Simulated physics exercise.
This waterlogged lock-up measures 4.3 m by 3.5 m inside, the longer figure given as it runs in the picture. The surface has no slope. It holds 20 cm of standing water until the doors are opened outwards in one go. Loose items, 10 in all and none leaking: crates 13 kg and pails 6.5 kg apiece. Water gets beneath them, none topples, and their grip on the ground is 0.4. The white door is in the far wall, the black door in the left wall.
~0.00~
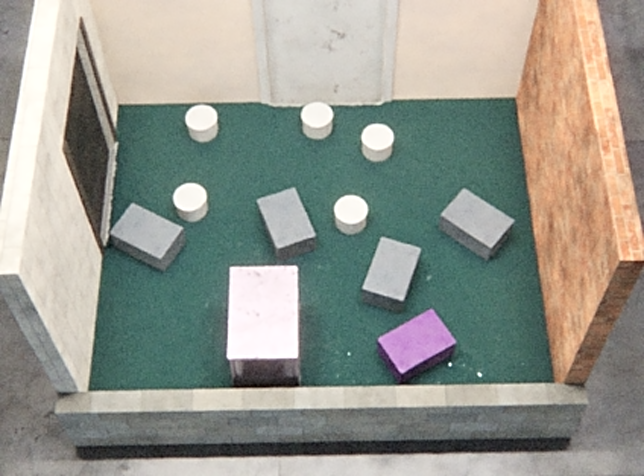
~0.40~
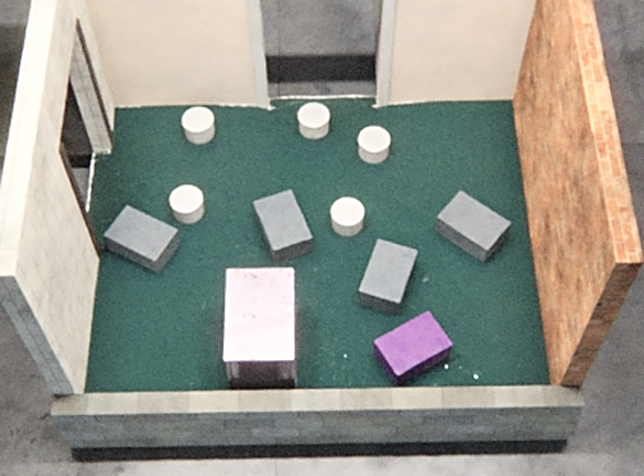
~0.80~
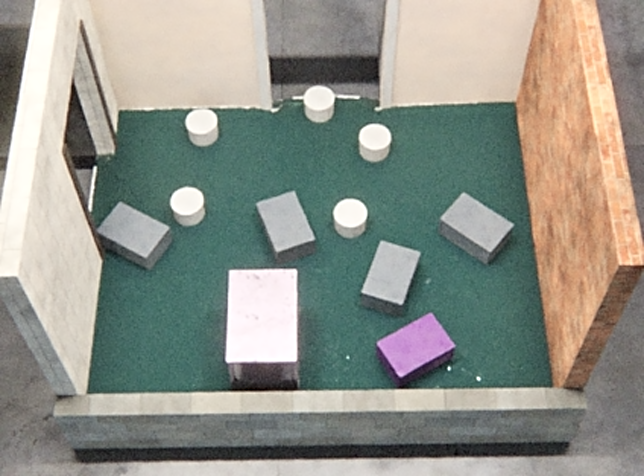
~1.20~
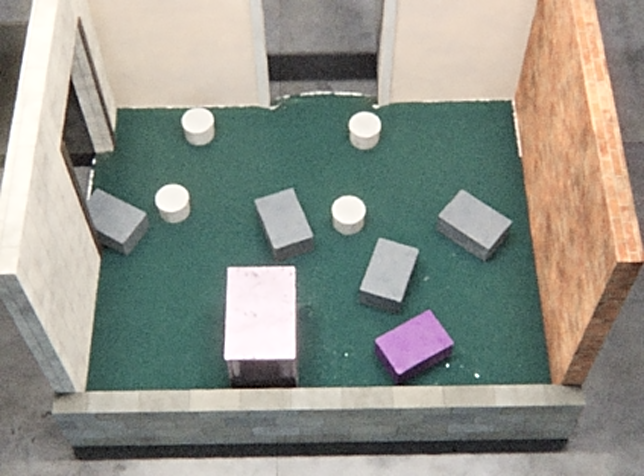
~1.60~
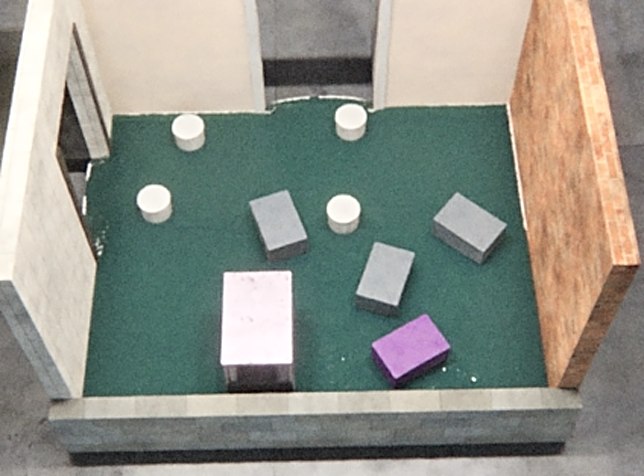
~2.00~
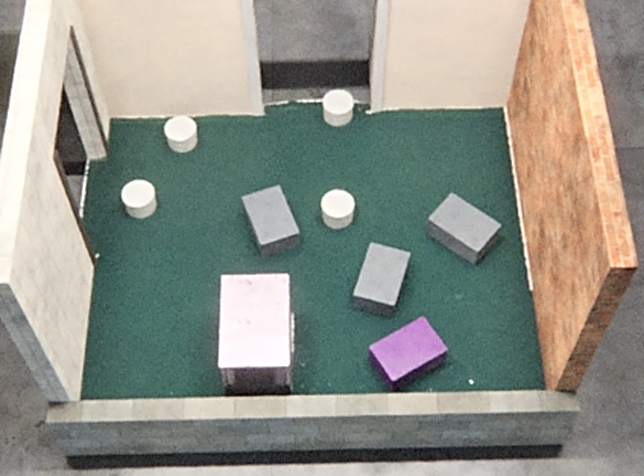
The clip shows an open-topped room where the far and left doors open, then a white pail drifts out the far doorway and a grey crate out the left, while other pails shift toward the openings and the purple crate barely moves.
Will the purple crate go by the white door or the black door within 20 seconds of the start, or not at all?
For the purple crate, neither one.
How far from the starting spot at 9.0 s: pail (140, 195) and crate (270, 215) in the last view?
In turn: Washed out, 200 cm.
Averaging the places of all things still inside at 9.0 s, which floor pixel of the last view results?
Around (264, 214).
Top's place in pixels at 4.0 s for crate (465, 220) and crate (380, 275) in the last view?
Around (440, 191) and (343, 234).
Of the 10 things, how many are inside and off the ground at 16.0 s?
I count 0.
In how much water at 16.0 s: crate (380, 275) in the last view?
Roughly 4 cm.
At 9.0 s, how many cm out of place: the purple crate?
About 80 cm.
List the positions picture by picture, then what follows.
In the first frame, the purple crate at (417, 340) floats; 20 cm deep round most things; 0 of 10 have shifted.
In the second frame, the purple crate at (413, 343), afloat; 20 cm deep round most things; 0 of 10 have shifted.
In the third frame, the purple crate at (416, 344) floats; about 2660 L in view; 3 of 10 have shifted.
In the fourth frame, the purple crate at (414, 341), afloat; 18 cm deep round most things; 4 of 10 have shifted.
In the fifth frame, the purple crate at (411, 345), afloat; about 2480 L in view; 7 of 10 have shifted.
In the sixth frame, the purple crate at (409, 348), afloat; 15 cm deep round most things; 8 of 10 have shifted.
After 4.0 s the purple crate is near (389, 329), 0.3 m from its start, afloat; 4 of 10 are out; 6 afloat.
After 9.0 s the purple crate is near (359, 296), 0.7 m from its start, afloat; 6 of 10 are out; 4 afloat.
After 16.0 s the purple crate is near (309, 233), 1.6 m from its start, aground; 8 of 10 are out; 0 afloat.
After 20.0 s the purple crate is near (298, 226), 1.7 m from its start, aground; 8 of 10 are out; 0 afloat.
